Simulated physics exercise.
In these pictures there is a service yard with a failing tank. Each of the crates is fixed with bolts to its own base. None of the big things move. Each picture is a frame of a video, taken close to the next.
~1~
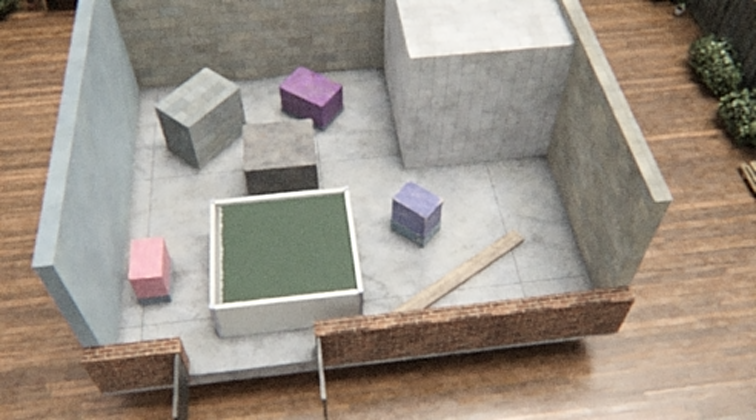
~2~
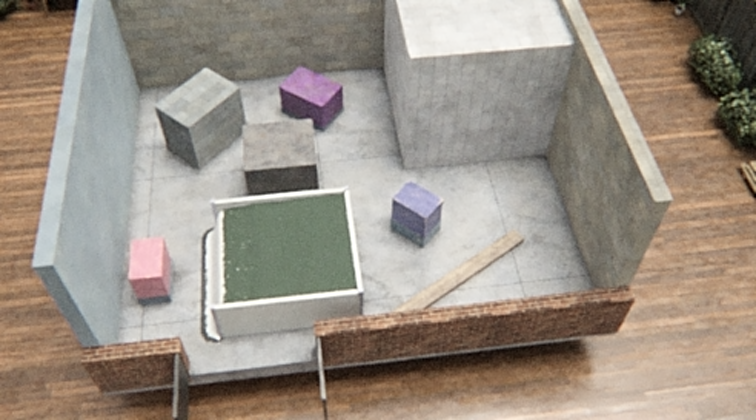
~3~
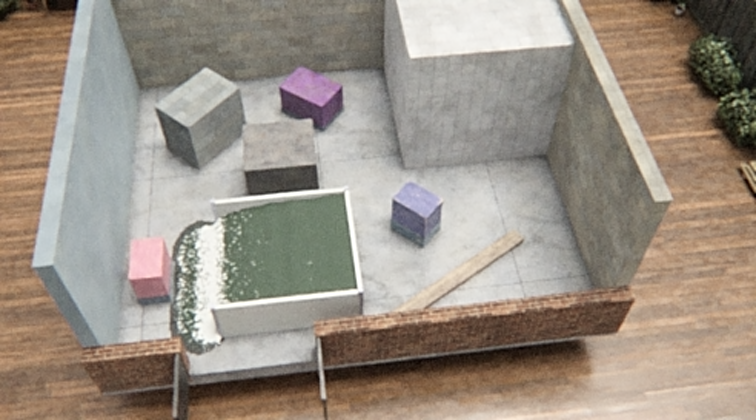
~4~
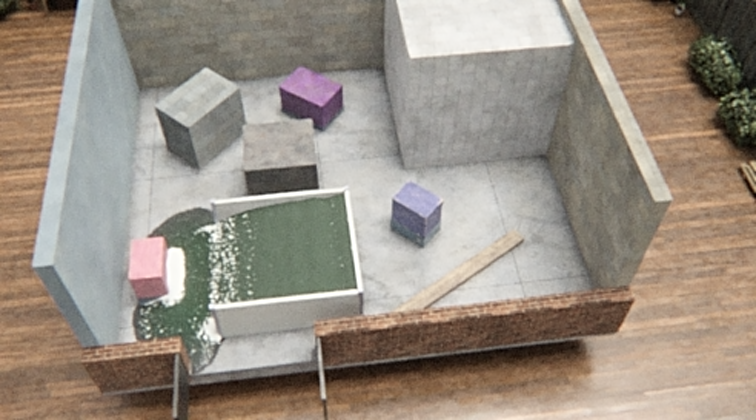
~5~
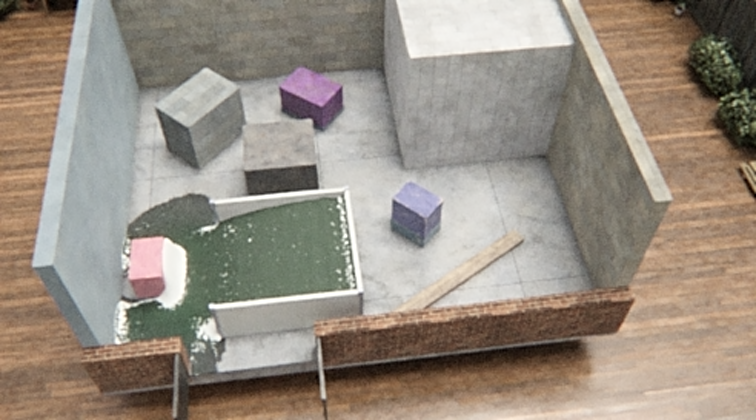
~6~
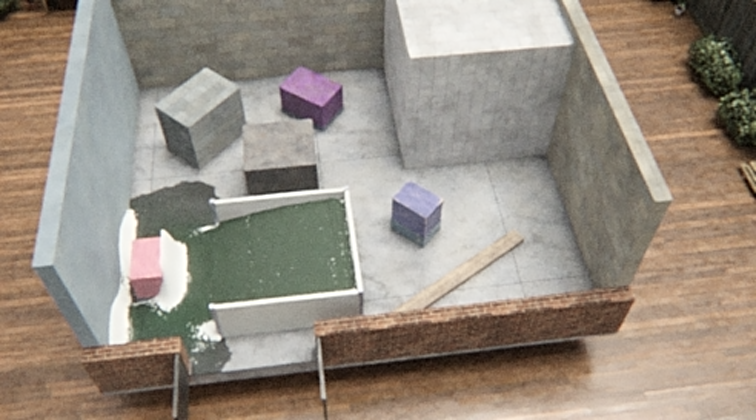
Green water sits still in an open, white-walled tank in a walled yard scattered with blocks, until the tank's left side gives way. The water pours out leftward in a foaming sheet, reaches the pink block and surrounds it, then spreads to the blue wall, leaving dark wet floor behind the block.
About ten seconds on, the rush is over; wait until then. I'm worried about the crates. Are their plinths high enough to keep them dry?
Outcome: As for the pink crate it's moistened by the water, as for the purple crate it's moistened by the water, as for the blue crate it's untouched by the water.
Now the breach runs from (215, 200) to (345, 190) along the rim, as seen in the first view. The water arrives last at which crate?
It's the pink-painted one.
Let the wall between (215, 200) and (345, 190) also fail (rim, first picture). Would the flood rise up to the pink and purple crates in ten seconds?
Pink: Not reached; purple: Overtopped.
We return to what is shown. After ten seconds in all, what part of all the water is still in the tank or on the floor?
Near 84 in a hundred.
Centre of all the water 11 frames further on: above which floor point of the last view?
At roughly (202, 262).
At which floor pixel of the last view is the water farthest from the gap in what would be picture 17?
About at (140, 94).
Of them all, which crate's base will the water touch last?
Last of all: The blue-painted one.
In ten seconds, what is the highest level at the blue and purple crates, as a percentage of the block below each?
50 and 290 %, roughly.
A moment on, water covers 20 % of the floor; the pink crate water round its plinth, the purple crate not reached, the blue crate not reached.
Next, water covers 30 % of the floor; the pink crate water round its plinth, the purple crate not reached, the blue crate not reached.
Then, water covers 45 % of the floor; the pink crate water round its plinth, the purple crate water round its plinth, the blue crate not reached.
Later, water covers 65 % of the floor; the pink crate water round its plinth, the purple crate water round its plinth, the blue crate water round its plinth.
In the end, water covers 90 % of the floor; the pink crate was topped, the purple crate was topped, the blue crate stayed above the water.
